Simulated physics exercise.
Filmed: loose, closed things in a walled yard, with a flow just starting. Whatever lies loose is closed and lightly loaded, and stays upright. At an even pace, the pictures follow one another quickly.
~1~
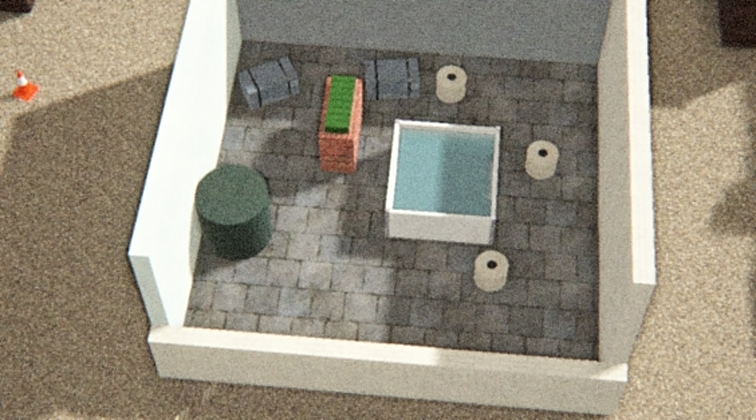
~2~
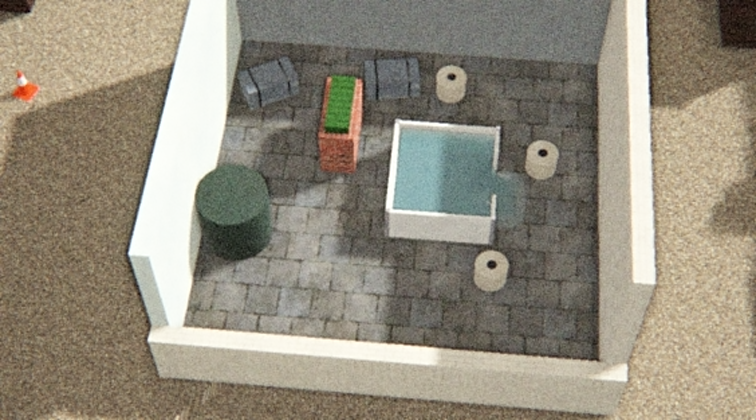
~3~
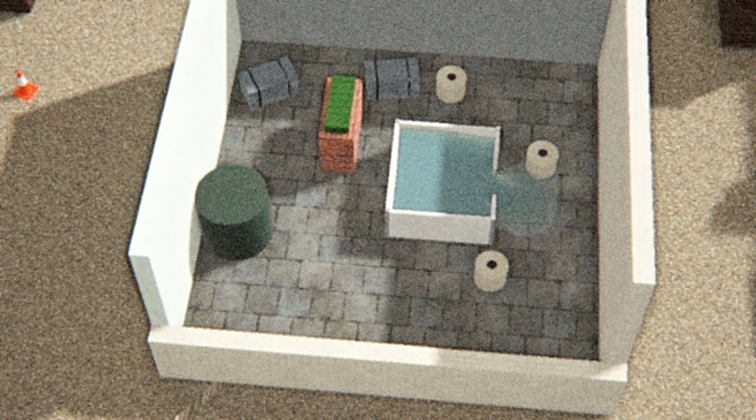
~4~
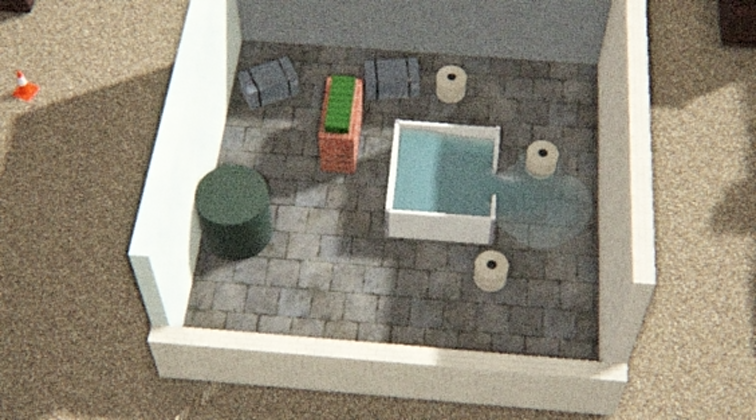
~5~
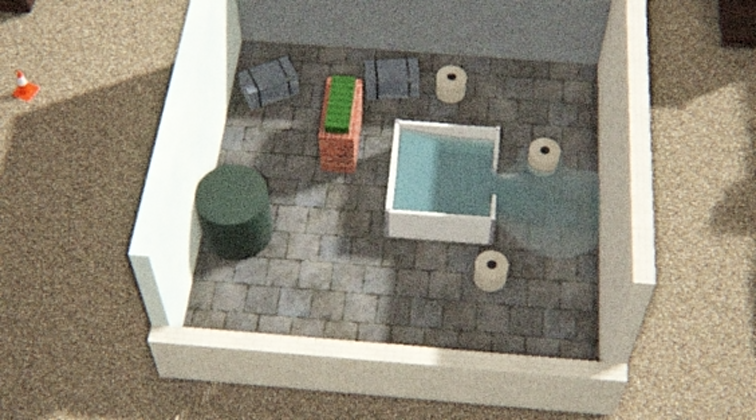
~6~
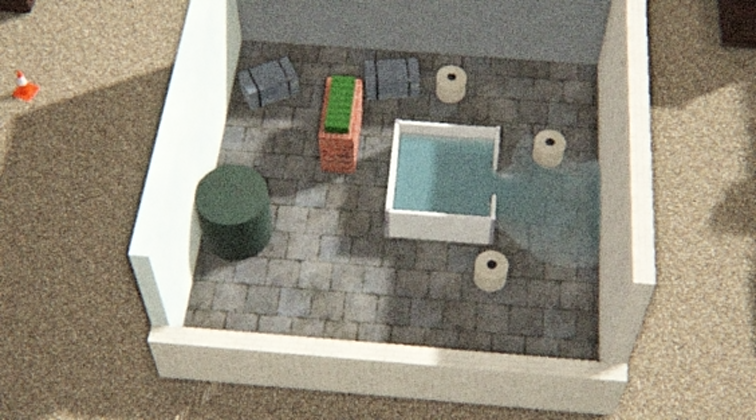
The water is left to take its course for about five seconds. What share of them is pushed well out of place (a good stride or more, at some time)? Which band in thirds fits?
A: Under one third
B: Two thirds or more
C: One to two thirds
C.
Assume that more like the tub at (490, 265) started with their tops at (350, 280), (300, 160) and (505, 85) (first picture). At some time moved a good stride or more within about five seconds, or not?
Stays put, stays put, displaced.
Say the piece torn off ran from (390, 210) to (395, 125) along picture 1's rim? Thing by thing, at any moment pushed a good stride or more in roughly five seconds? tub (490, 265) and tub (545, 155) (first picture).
The first: Stayed short; the second: Stayed short.
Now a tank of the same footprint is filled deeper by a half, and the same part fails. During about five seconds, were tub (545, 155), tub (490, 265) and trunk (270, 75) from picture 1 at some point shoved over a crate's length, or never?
Object 1: Passed the mark. Object 2: Stayed below the mark. Object 3: Stayed below the mark.
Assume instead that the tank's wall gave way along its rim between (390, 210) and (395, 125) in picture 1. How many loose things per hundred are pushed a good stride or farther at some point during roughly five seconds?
I'd say around 60 per cent.
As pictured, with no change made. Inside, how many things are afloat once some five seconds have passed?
The answer is 1.
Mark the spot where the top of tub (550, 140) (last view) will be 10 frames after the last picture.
(550, 58).
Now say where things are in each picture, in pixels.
The first frame shows a tub at (543, 153) rests on the ground; a tub at (452, 77) rests on the ground; 0 of 5 have shifted.
The second frame shows a tub at (543, 153) rests on the ground; a tub at (452, 77), on the bottom; 0 of 5 have shifted.
The third frame shows a tub at (543, 153) rests on the ground; a tub at (452, 77) rests on the ground; 0 of 5 have shifted.
The fourth frame shows a tub at (543, 153), on the bottom; a tub at (452, 77) rests on the ground; 0 of 5 have shifted.
The fifth frame shows a tub at (545, 150), on the bottom, close to its start; a tub at (452, 77), on the bottom; 1 of 5 have shifted.
The sixth frame shows a tub at (550, 142) rests on the ground, close to its start; a tub at (452, 77) rests on the ground; 1 of 5 have shifted.
A moment on, 1 of 5 are well off their spots; 0 afloat.
Next, 1 of 5 are well off their spots; 1 afloat.
Later, 1 of 5 are well off their spots; 1 afloat.
In the end, 2 of 5 are well off their spots, and 2 have been at some point; 1 afloat.
